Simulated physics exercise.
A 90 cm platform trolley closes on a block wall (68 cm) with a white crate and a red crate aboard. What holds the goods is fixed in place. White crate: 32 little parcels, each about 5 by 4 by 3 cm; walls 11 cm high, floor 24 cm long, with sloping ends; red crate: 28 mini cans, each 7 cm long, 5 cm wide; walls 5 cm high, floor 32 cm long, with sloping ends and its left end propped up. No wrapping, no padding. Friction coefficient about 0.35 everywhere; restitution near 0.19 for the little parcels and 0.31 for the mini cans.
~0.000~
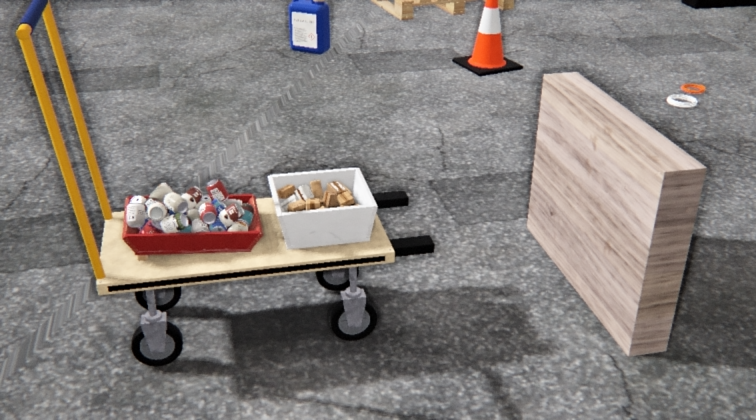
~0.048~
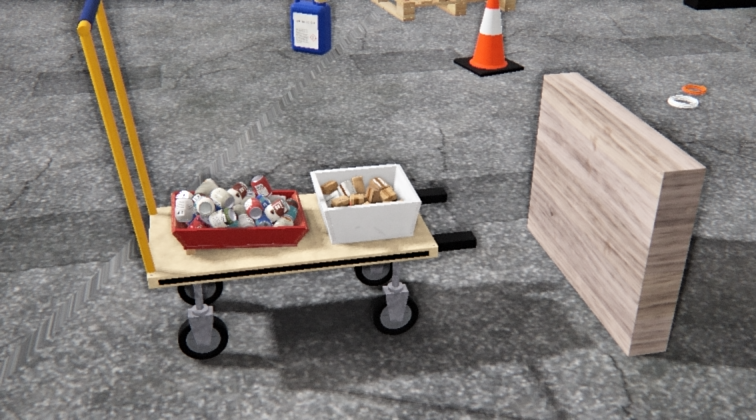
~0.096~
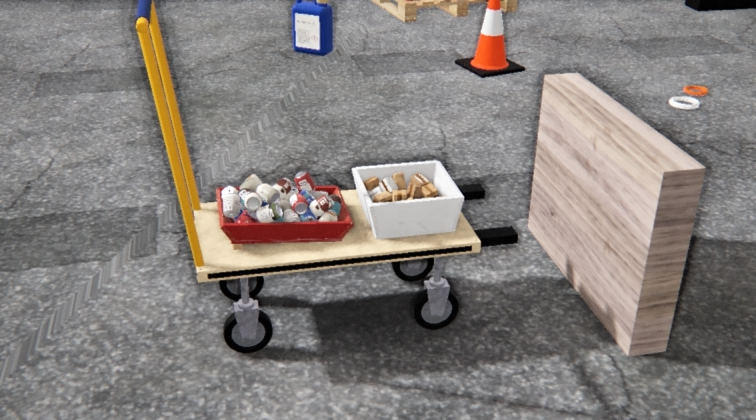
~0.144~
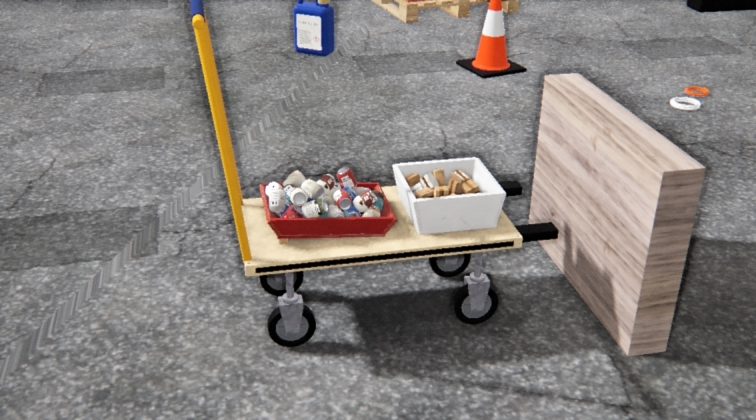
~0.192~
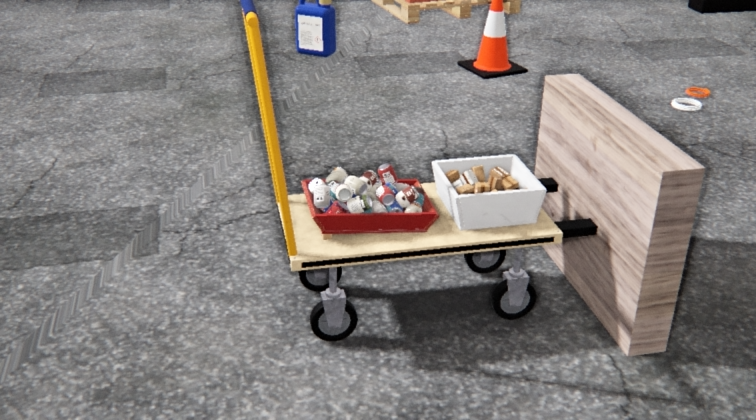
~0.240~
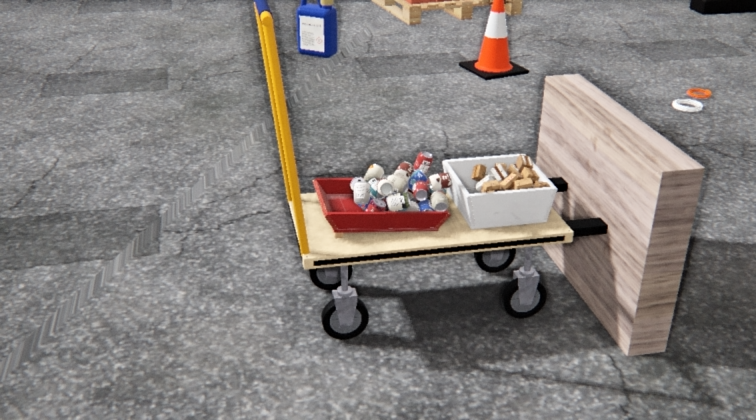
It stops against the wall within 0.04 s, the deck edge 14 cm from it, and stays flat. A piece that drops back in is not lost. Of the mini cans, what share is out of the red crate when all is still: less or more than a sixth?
The red crate loses more than one in six of its mini cans.
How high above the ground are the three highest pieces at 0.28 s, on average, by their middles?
Roughly 56 cm.
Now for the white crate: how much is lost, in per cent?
Lost: White crate 5 per cent.
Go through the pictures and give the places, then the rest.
In the first picture (we follow the rim corner now nearest the camera; the camera moves round a little), red crate at (125, 235); white crate at (282, 214); 61 cm still to roll; nothing out yet.
The second picture shows red crate at (175, 230); white crate at (328, 209); 47 cm still to roll.
The third picture shows red crate at (223, 224); white crate at (373, 205); 32 cm still to roll.
The fourth picture shows red crate at (270, 219); white crate at (417, 200); 18 cm still to roll.
The fifth picture shows red crate at (315, 215); white crate at (459, 196); stopping.
The sixth picture shows red crate at (327, 213); white crate at (470, 195); stopped; nothing out yet.
After 0.28 s, 0 of 32 out of the white crate and 5 of 28 out of the red crate.
After 0.40 s, 0 of 32 out of the white crate and 13 of 28 out of the red crate.
After 0.63 s, 1 of 32 out of the white crate and 15 of 28 out of the red crate.
Outcome (at 1.14 s), 1 of 32 out of the white crate and 16 of 28 out of the red crate. Asked share, 16 of 28, 57 per cent.
